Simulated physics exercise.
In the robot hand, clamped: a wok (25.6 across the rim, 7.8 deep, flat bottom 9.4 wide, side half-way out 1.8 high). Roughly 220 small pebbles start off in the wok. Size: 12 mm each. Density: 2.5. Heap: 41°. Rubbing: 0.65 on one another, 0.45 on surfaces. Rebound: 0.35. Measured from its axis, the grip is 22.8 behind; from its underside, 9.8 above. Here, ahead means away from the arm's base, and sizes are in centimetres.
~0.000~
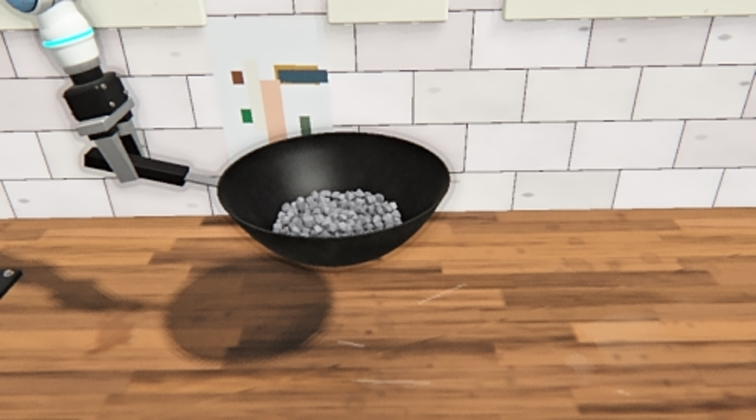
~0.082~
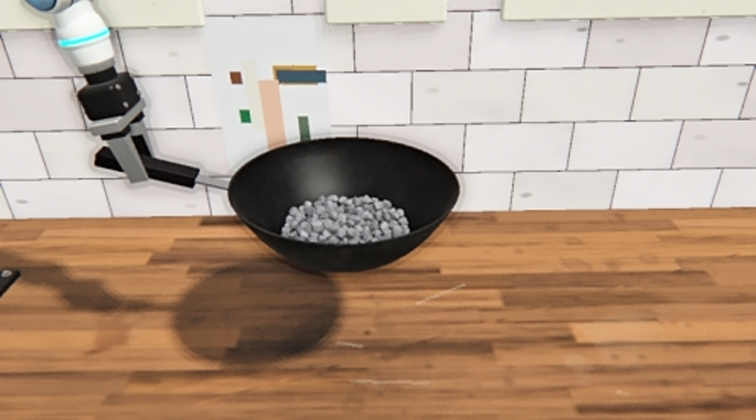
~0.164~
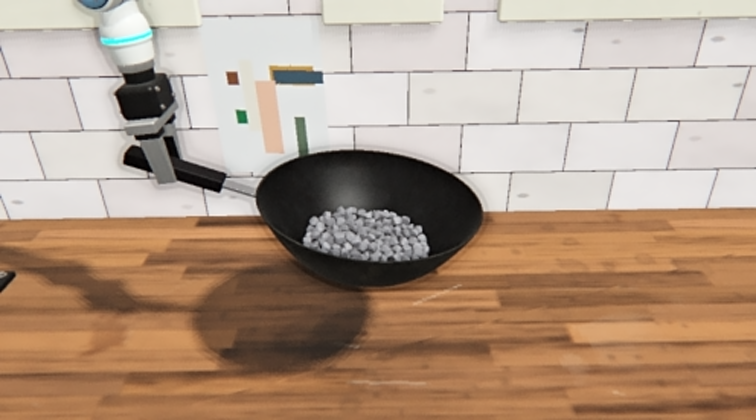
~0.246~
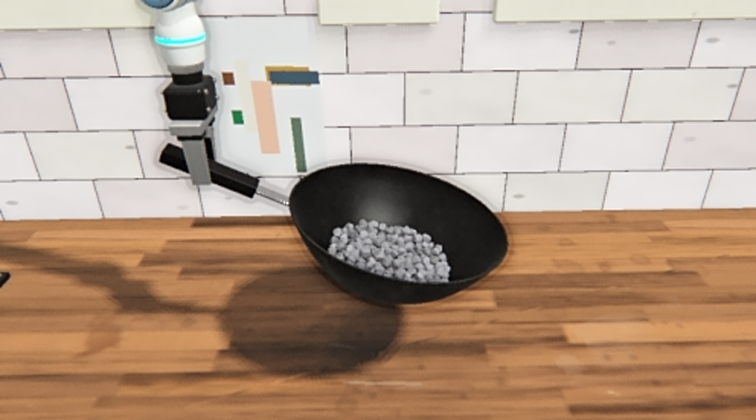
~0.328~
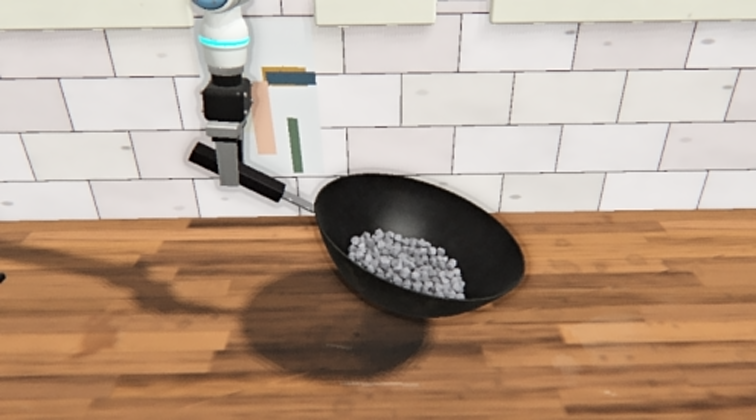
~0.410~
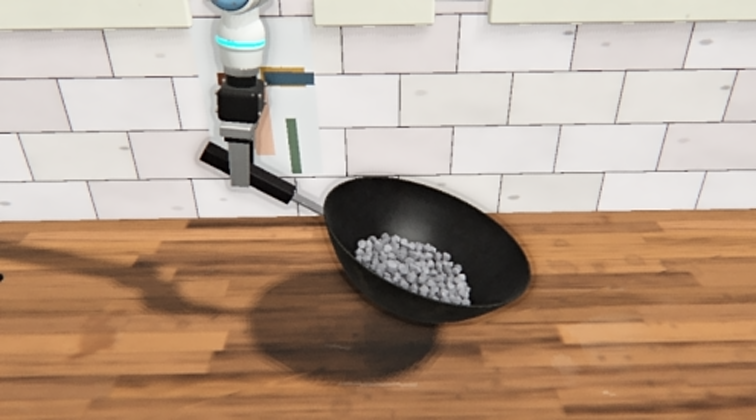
Above a wooden counter by a white tiled wall, a robot arm held a black wok of small gray pebbles by its handle, moved it to the right and slightly lower, and gradually tilted it rightward.
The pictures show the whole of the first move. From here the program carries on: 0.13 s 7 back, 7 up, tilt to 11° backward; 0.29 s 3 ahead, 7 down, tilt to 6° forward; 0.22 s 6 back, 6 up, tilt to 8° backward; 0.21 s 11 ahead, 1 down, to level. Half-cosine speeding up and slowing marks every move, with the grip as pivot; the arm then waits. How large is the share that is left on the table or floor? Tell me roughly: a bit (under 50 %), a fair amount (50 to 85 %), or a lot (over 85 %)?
A bit, under 50 %.
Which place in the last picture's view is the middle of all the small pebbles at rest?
Roughly at pixel (437, 198).
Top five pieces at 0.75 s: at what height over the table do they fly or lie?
I'd put them at about 60 centimetres above the table.
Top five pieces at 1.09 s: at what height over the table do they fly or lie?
Those pieces are roughly 36 cm high.
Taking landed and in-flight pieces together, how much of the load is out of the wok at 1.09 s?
By that moment, something like 35 percent.
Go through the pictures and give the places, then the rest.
Wok middle at (337, 207), level; upper third of the load around (337, 221), from x 275 to 395, top at y 195; 218 in the wok, in the first picture.
Wok middle at (345, 213), tilted 2° forward; upper third of the load around (335, 225), from x 285 to 405, top at y 200, in the second picture.
Wok middle at (368, 227), tilted 6° forward; upper third of the load around (343, 238), from x 305 to 425, top at y 210, in the third picture.
Wok middle at (393, 243), tilted 12° forward; upper third of the load around (359, 252), from x 330 to 445, top at y 225, in the fourth picture.
Wok middle at (411, 255), tilted 16° forward; upper third of the load around (375, 263), from x 350 to 460, top at y 235, in the fifth picture.
Wok middle at (417, 260), tilted 18° forward; upper third of the load around (382, 267), from x 360 to 465, top at y 240; 218 in the wok, in the sixth picture.
By 0.75 s, tilted 3° forward, highest piece 61 above the table; 218 in flight or on a rim.
By 1.09 s, tilted 7° backward, highest piece 37 above the table; 146 in the wok, 52 on the table or floor, 20 in flight or on a rim.
By 1.46 s, level, highest piece 27 above the table; 145 in the wok, 70 on the table or floor, 3 in flight or on a rim.
By 2.51 s, level, highest piece 27 above the table; 145 in the wok, 73 on the table or floor.
Final count, 145 in the wok, 73 on the table or floor. That is 33 % on the table or floor.
